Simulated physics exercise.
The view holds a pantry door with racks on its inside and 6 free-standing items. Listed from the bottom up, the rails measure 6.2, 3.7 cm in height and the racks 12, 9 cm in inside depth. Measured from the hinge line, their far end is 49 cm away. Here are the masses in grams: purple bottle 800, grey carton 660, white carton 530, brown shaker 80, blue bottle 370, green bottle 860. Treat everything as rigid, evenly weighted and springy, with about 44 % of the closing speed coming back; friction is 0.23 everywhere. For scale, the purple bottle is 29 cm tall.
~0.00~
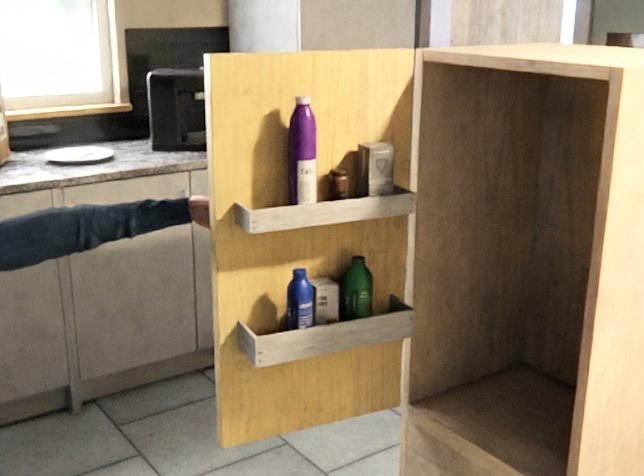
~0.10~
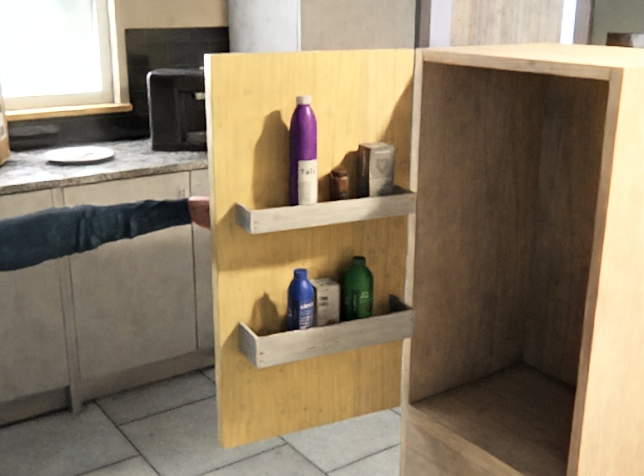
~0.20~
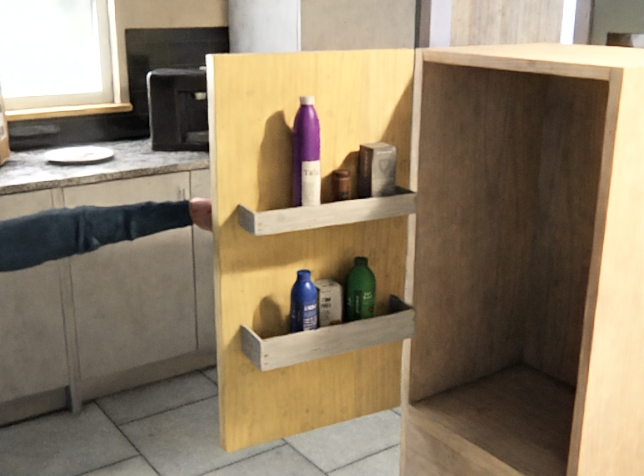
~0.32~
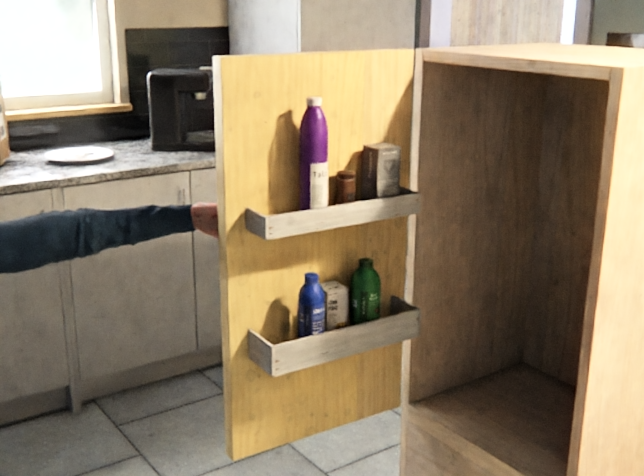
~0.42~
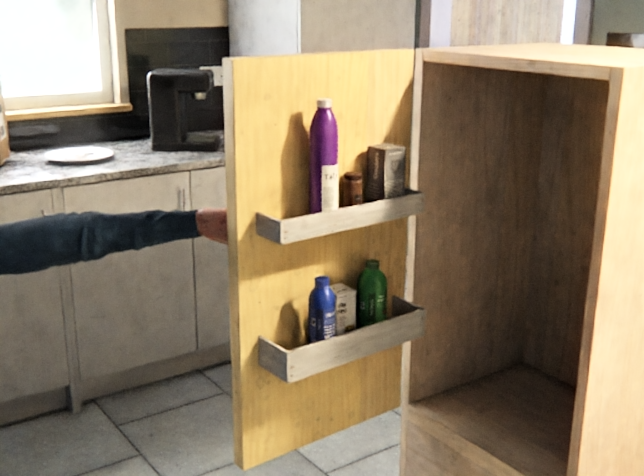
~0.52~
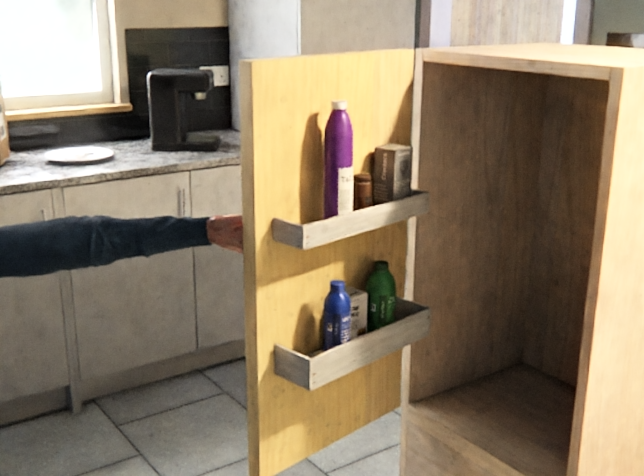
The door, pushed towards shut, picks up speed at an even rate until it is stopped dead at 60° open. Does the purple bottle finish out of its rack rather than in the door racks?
Yes.
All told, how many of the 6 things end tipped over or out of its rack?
1.
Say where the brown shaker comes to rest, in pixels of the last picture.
It finishes around (406, 200).
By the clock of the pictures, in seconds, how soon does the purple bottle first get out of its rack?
It happens near 0.9 s.
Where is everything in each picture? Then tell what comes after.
In the first picture, door 100° open; purple bottle (303, 157); grey carton (375, 176).
In the second picture, door 99° open; brown shaker (339, 189); blue bottle (300, 308).
In the third picture, door 97° open; green bottle (360, 297); grey carton (377, 176).
In the fourth picture, door 93° open; white carton (331, 313); brown shaker (346, 192).
In the fifth picture, door 87° open; blue bottle (322, 317); green bottle (372, 300).
In the sixth picture, door 80° open; purple bottle (338, 164); grey carton (393, 178).
By 0.82 s, door 60° open; purple bottle tilted 14° near (400, 169); blue bottle tilted 7°; white carton 4 cm from its spot.
By 1.32 s, door 60° open; purple bottle now out of its rack; white carton 4 cm from its spot; brown shaker 3 cm from its spot.
By 1.72 s, door 60° open; white carton 4 cm from its spot; brown shaker 3 cm from its spot.
When it is over (1.9 s), out of its rack, purple bottle; the other 5 within 5 cm of the start.
